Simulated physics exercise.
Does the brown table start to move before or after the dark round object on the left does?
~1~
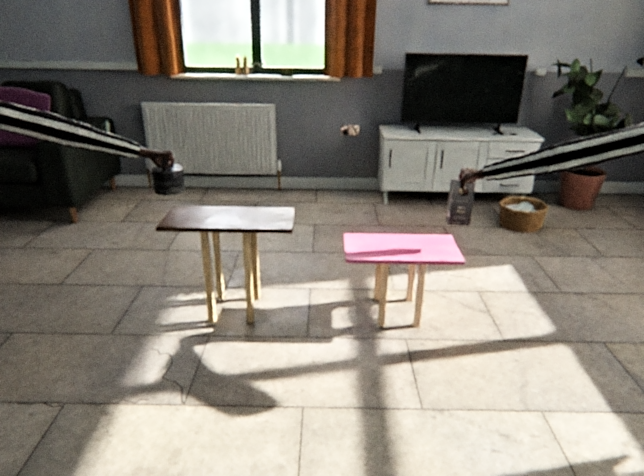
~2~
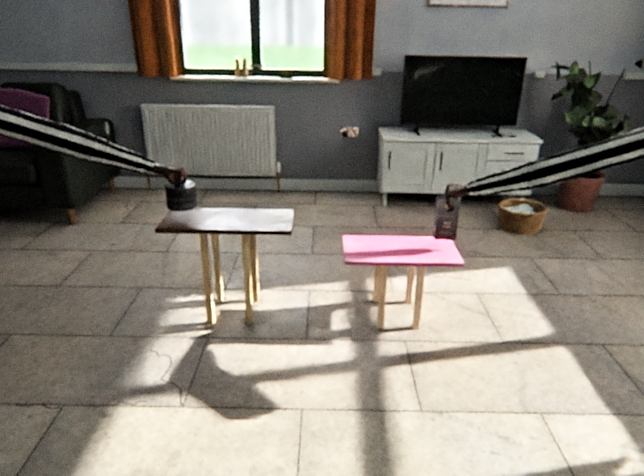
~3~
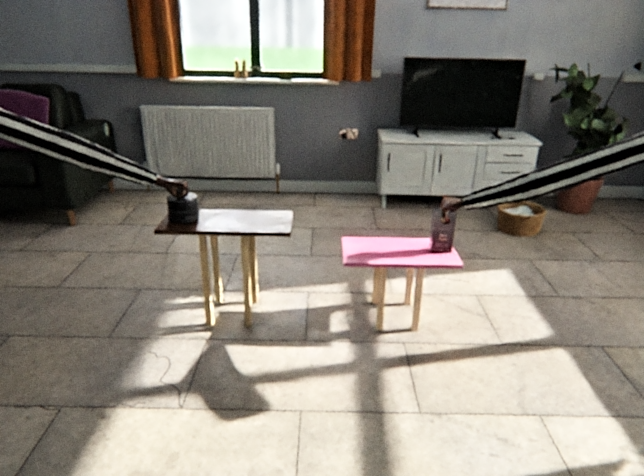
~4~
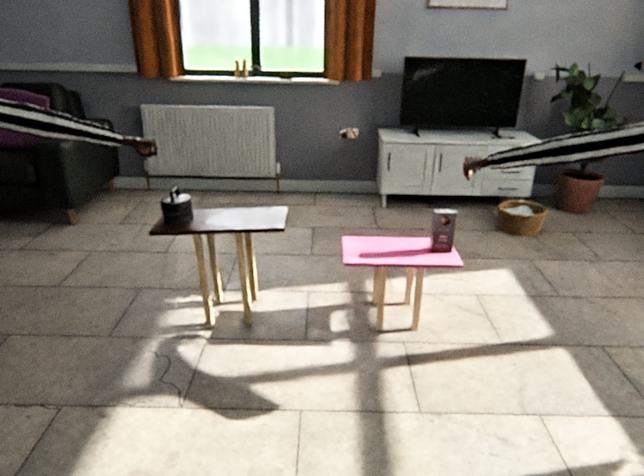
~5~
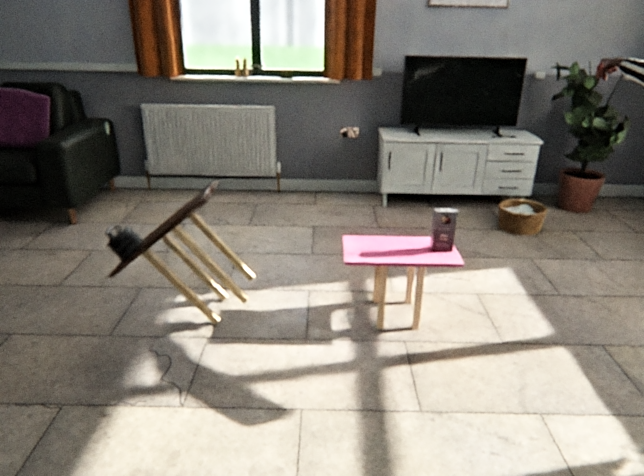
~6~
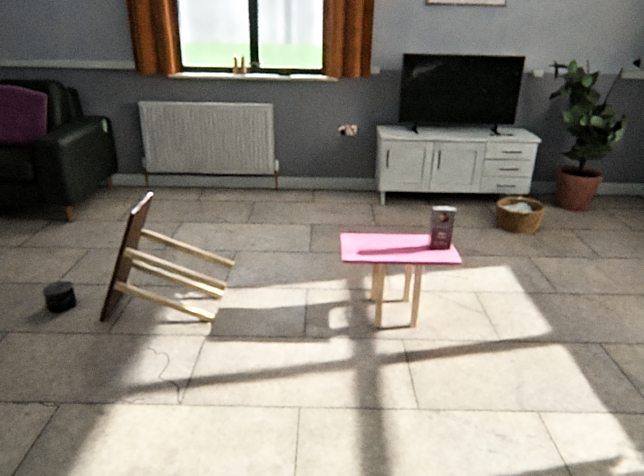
The brown table starts to move after the dark round object, which is already being lowered by the hand while the table is still standing in place.
